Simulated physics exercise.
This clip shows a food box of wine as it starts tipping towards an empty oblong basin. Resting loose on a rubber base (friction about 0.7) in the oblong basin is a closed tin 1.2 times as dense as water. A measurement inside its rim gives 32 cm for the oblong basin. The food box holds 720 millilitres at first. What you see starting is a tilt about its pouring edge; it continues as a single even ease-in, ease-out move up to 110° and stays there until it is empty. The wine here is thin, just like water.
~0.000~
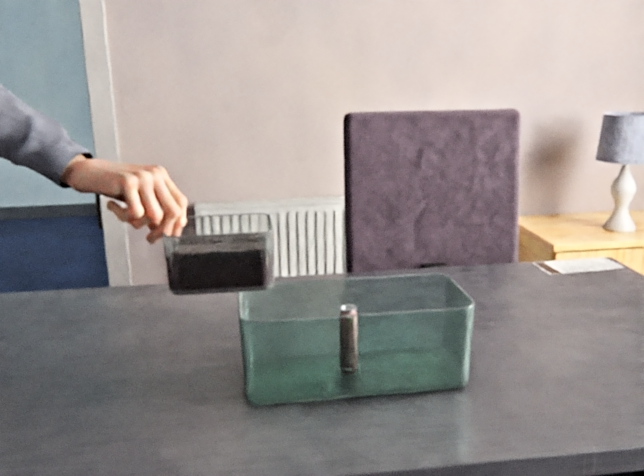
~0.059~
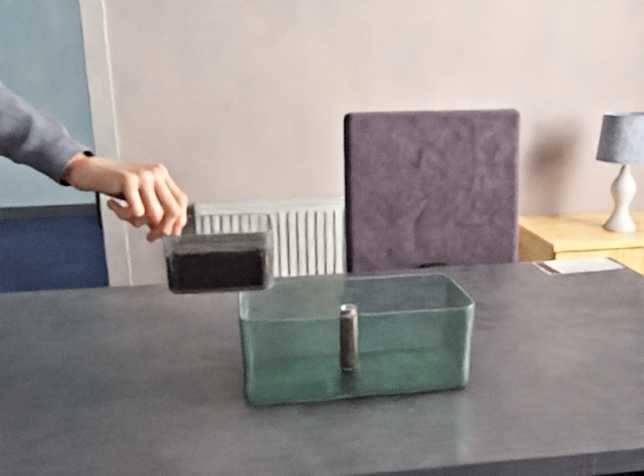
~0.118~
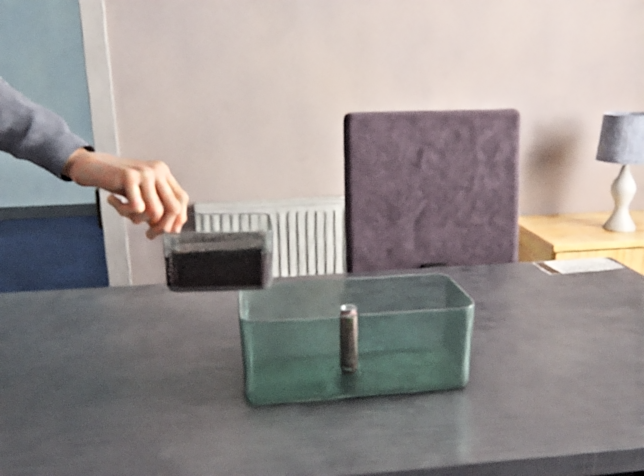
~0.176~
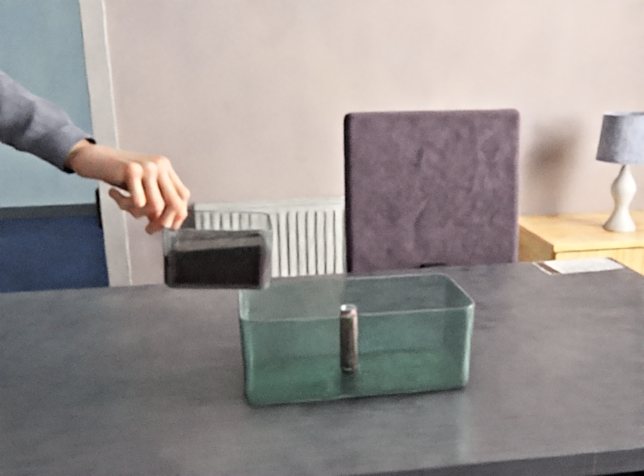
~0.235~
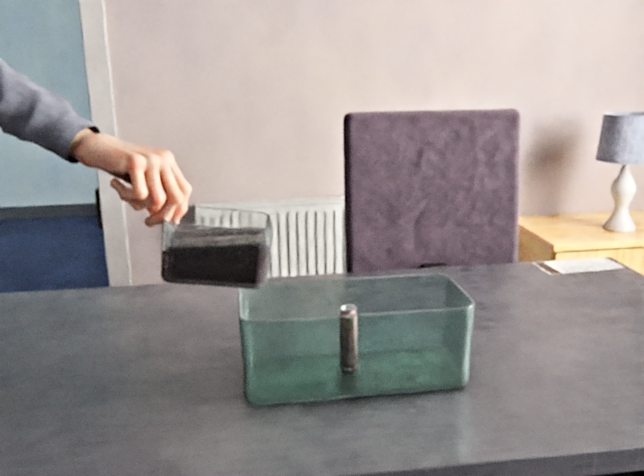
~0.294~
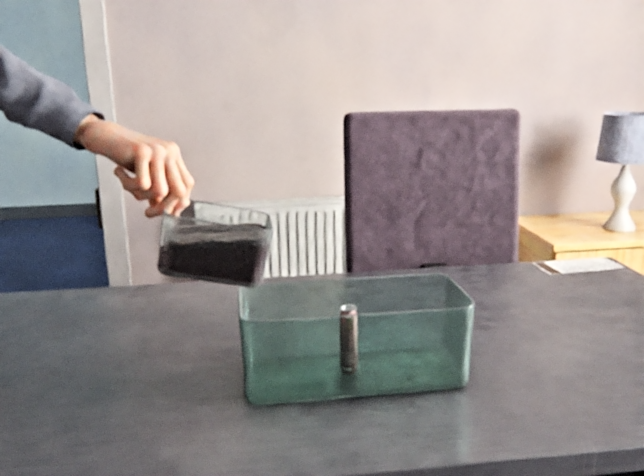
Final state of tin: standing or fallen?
It never tumbles.
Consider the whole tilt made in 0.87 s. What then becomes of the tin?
Outcome - the tin remains standing.
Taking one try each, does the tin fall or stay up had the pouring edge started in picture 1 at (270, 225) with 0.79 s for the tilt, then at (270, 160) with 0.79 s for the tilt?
Trial 1 - tin stays standing; trial 2 - tin tips.
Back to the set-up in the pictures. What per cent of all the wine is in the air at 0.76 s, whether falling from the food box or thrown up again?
About 30 per cent.
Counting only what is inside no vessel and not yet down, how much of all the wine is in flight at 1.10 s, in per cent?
Roughly 14 per cent.
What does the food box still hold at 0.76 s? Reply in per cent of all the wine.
About 64 percent.
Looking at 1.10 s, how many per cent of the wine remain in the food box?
Roughly 12 percent remains.
After 0.76 s the tilt is 66° and 64 per cent is still to pour; the tin stands where it began.
After 1.10 s the tilt is 101° and 12 per cent is still to pour; the tin stands where it began.
After 1.45 s the tilt is 110° and 0 per cent is still to pour; the tin stands where it began.
After 1.84 s the tilt is 110° and 0 per cent is still to pour; the tin stands where it began.
In the end the tin stands where it began.
